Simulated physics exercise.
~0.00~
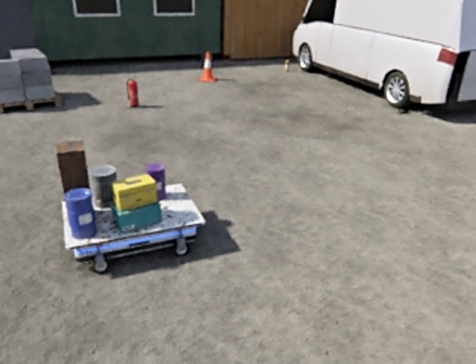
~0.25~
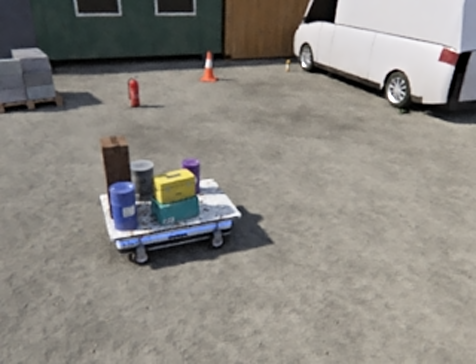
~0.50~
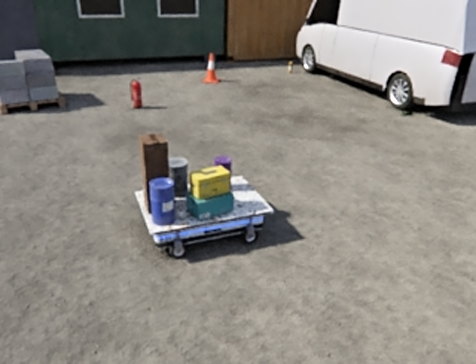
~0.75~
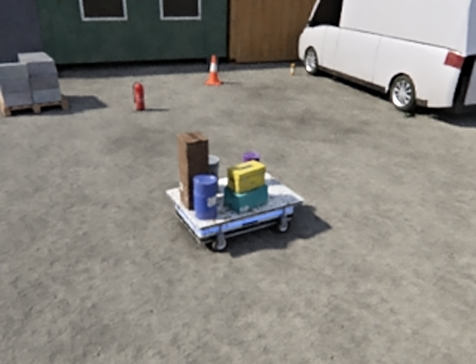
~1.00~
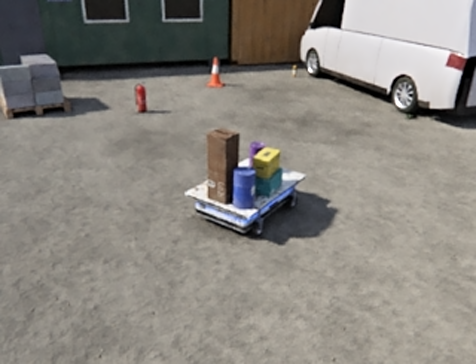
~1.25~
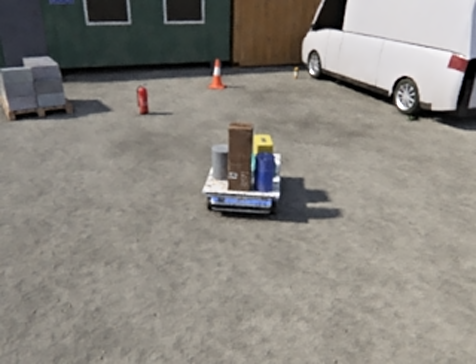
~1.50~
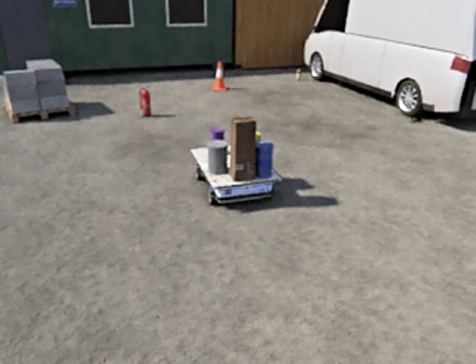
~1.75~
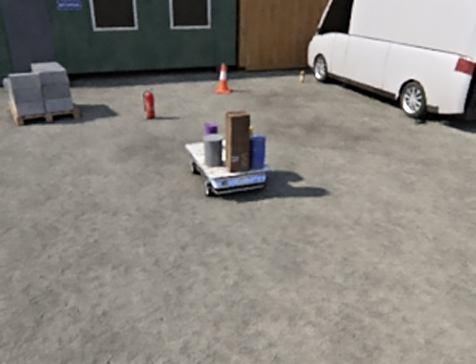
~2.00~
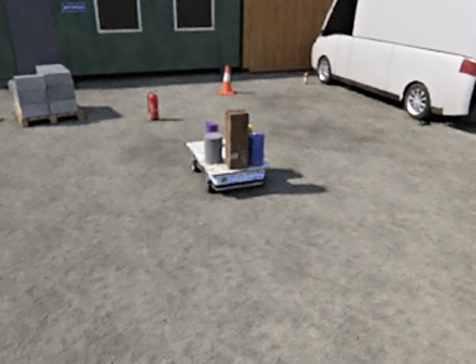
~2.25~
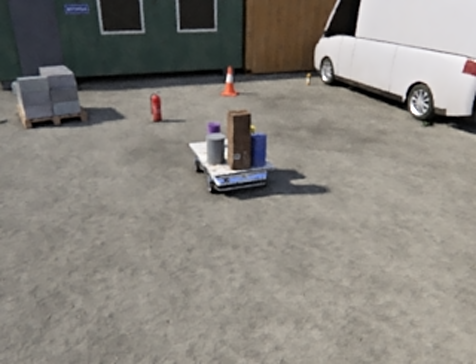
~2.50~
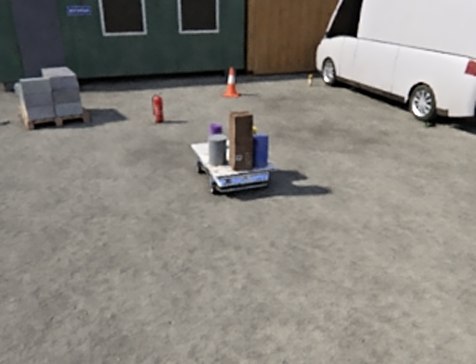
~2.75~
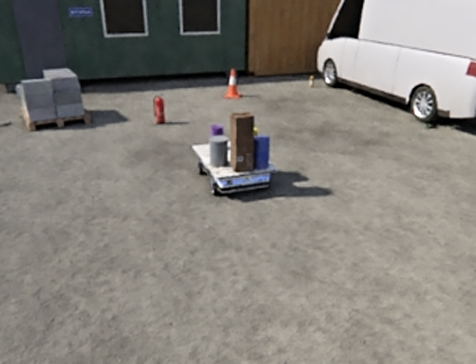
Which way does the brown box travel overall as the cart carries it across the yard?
The brown box travels to the right, as the viewer sees it.
